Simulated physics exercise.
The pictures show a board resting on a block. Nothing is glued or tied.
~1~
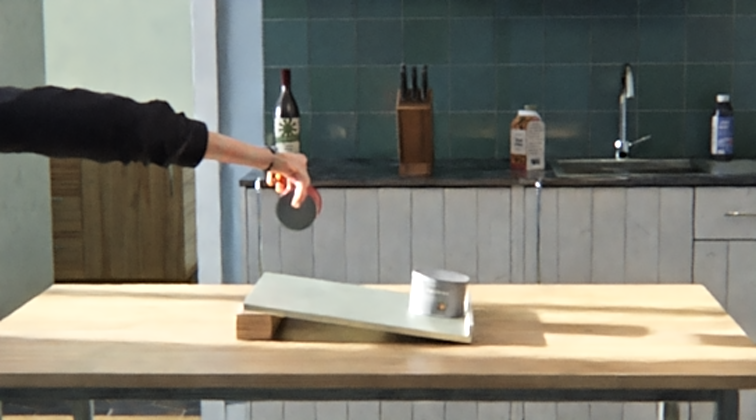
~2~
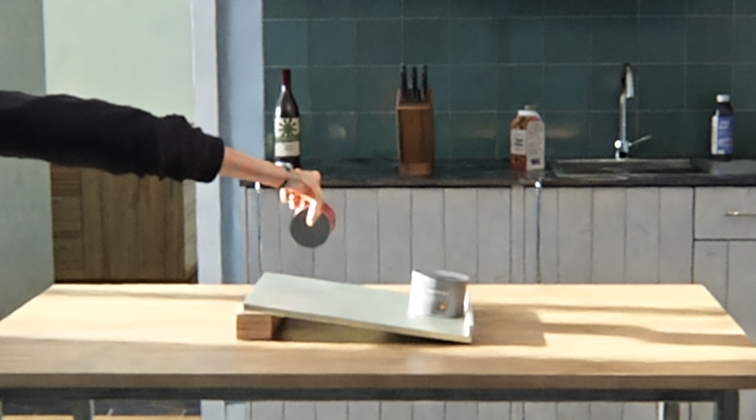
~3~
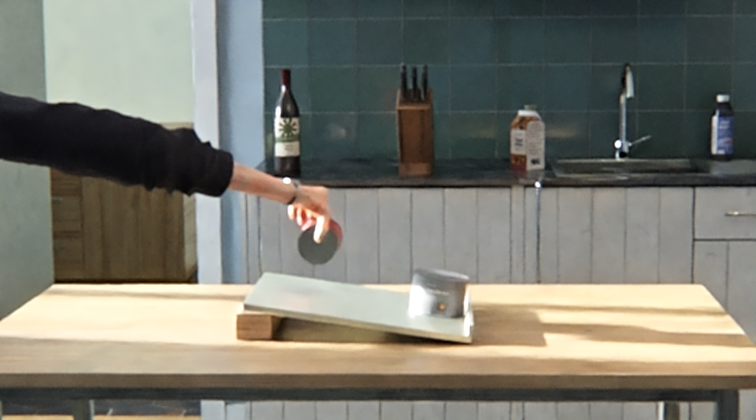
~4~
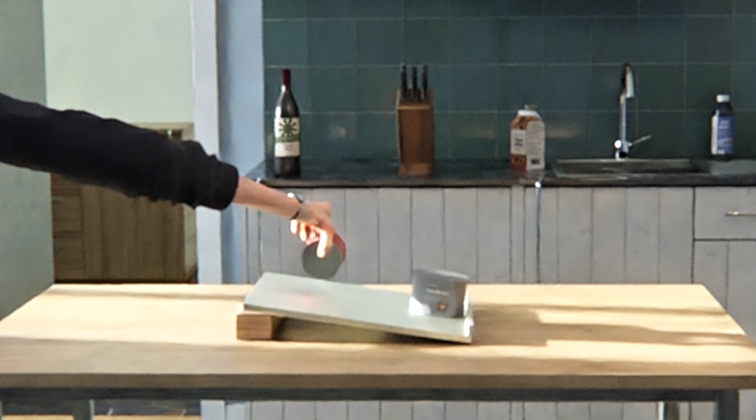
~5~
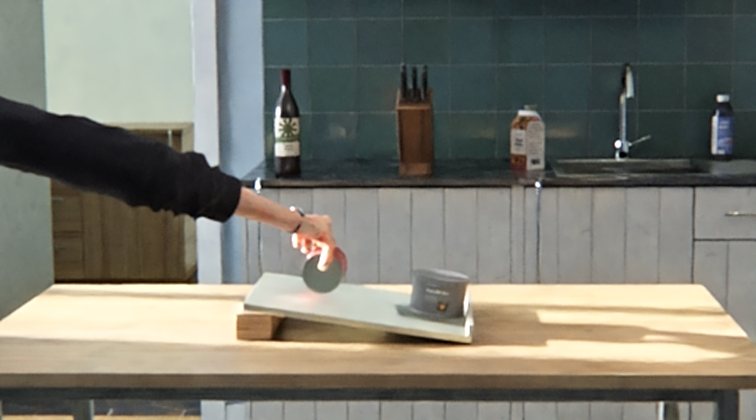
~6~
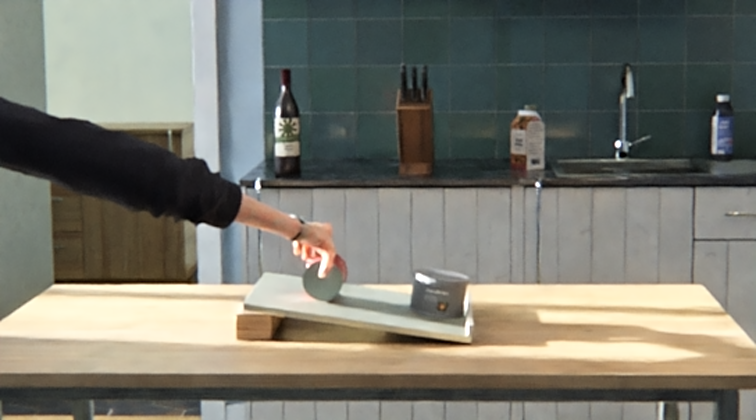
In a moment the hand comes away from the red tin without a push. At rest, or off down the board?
The red tin runs down the board.
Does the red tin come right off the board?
The red tin is still on the board.
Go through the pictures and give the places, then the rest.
The first picture shows still above its spot; red tin (299, 207); grey tub (439, 293).
The second picture shows still above its spot; red tin (312, 224); grey tub (439, 293).
The third picture shows still above its spot; red tin (320, 241); grey tub (439, 293).
The fourth picture shows still above its spot; red tin (323, 255); grey tub (439, 293).
The fifth picture shows still above its spot; red tin (325, 269); grey tub (439, 293).
The sixth picture shows in place under the hand; red tin (325, 276); grey tub (439, 293).
Then, 0.50 s after the last picture, red tin rolled about its own width near (358, 281).
Then, 0.60 s after the last picture, red tin rolled about its own width near (377, 284).
At rest, moved from the start, red tin; grey tub in place. Seen from the same camera at the end, red tin near (392, 286). The red tin goes downhill.
